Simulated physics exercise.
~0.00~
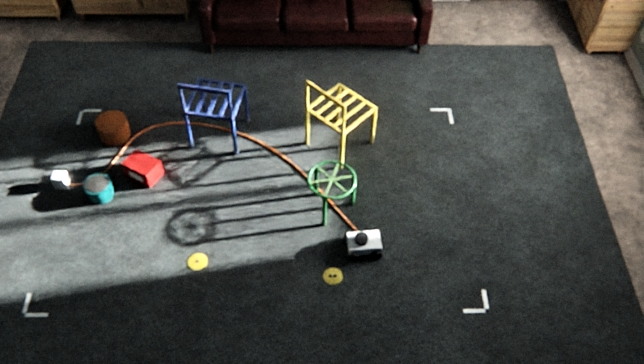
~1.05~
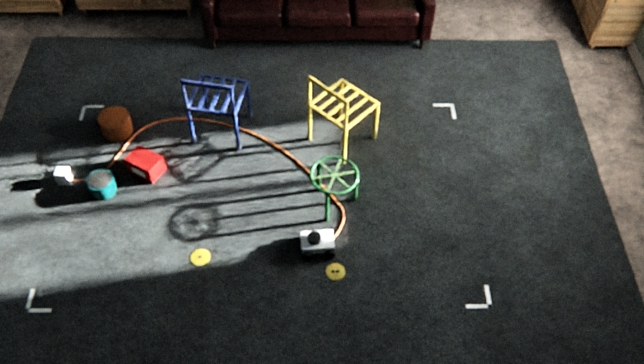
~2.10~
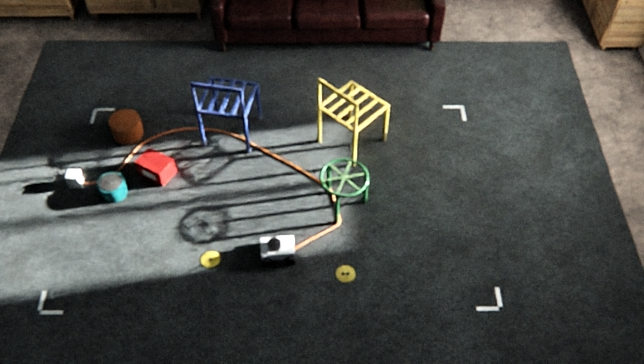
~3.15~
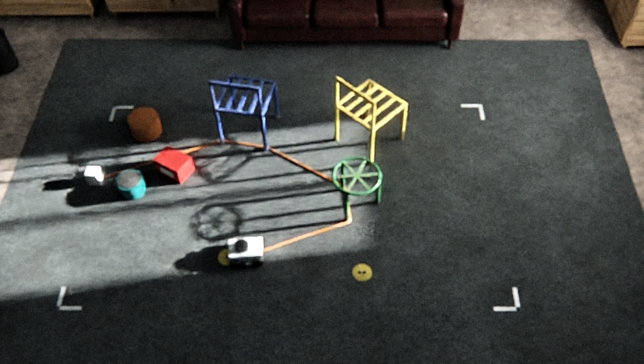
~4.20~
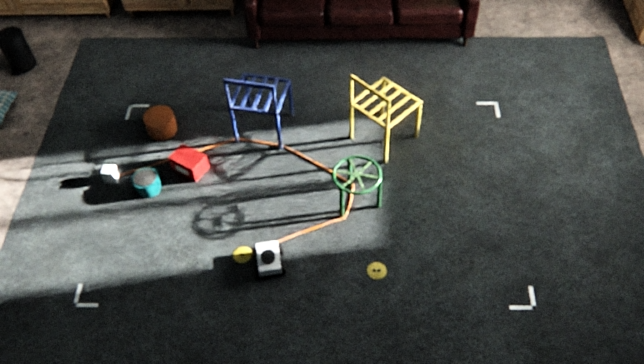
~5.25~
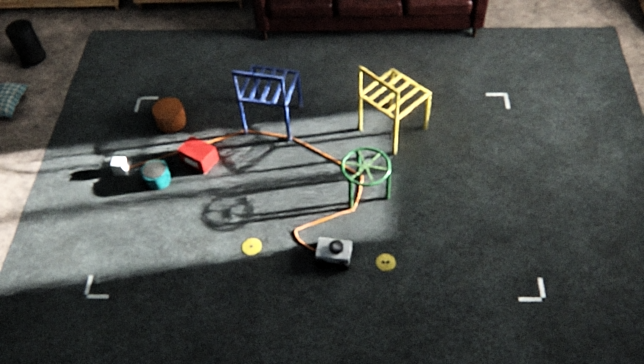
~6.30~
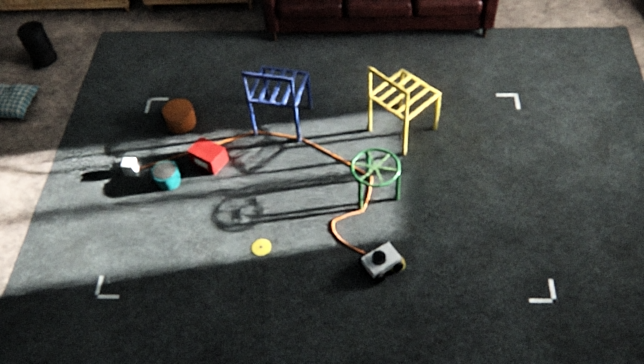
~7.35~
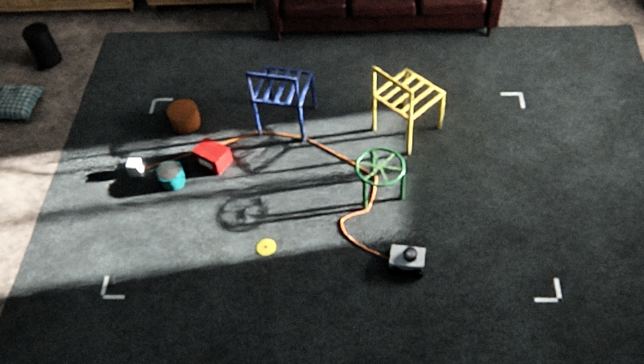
A small white cart trailing an orange cord rolled left to a yellow marker, drawing the cord against the green stool and nudging it slightly, then turned back right and stopped beyond the stool with the cord slack and the chairs still standing.
